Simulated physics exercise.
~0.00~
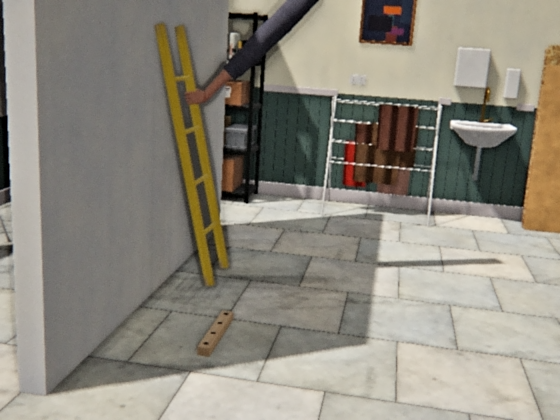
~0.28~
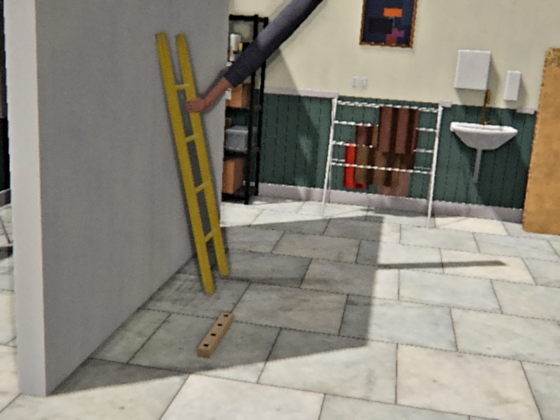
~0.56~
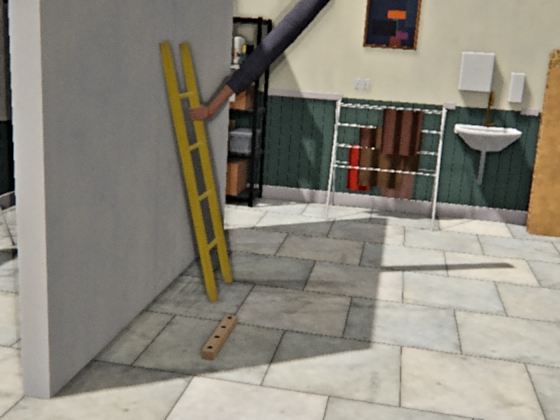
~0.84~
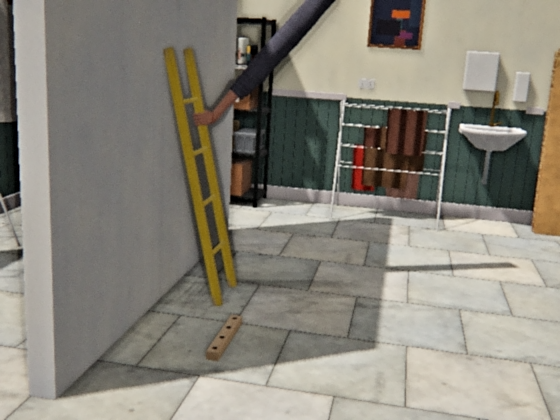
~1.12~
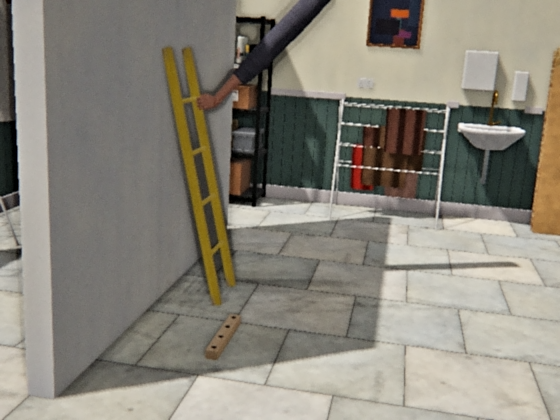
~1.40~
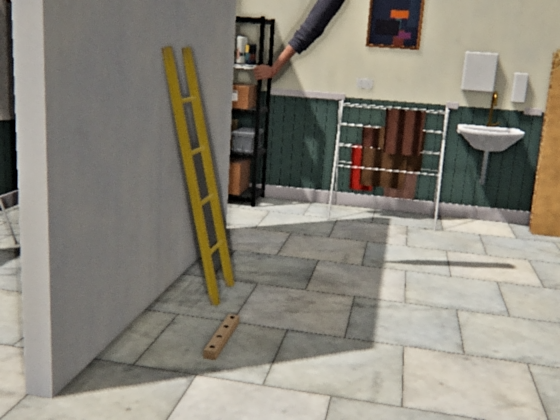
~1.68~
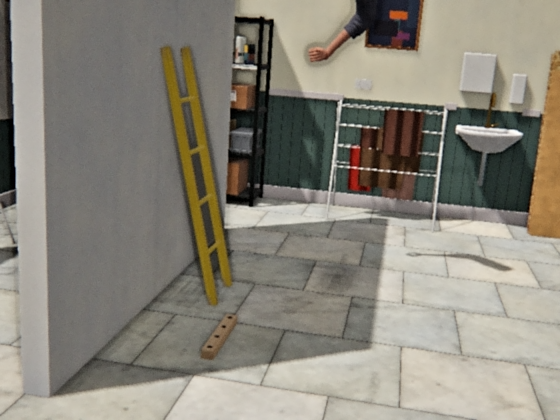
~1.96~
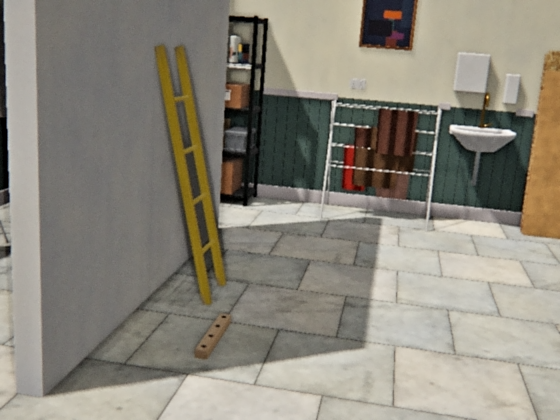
The clip opens on a hand reaching in from the upper right to hold a tall, narrow yellow frame with rungs beside a grey wall, while a short wooden batten lies on the tiled floor nearby. The hand lowers the yellow frame a little until its foot is down near the batten and it leans against the wall. The fingers then let go, and the arm draws back to the upper right, past the black shelves and the picture, until it is out of view. Left alone, the yellow frame stays leaning upright, and the batten has not shifted.
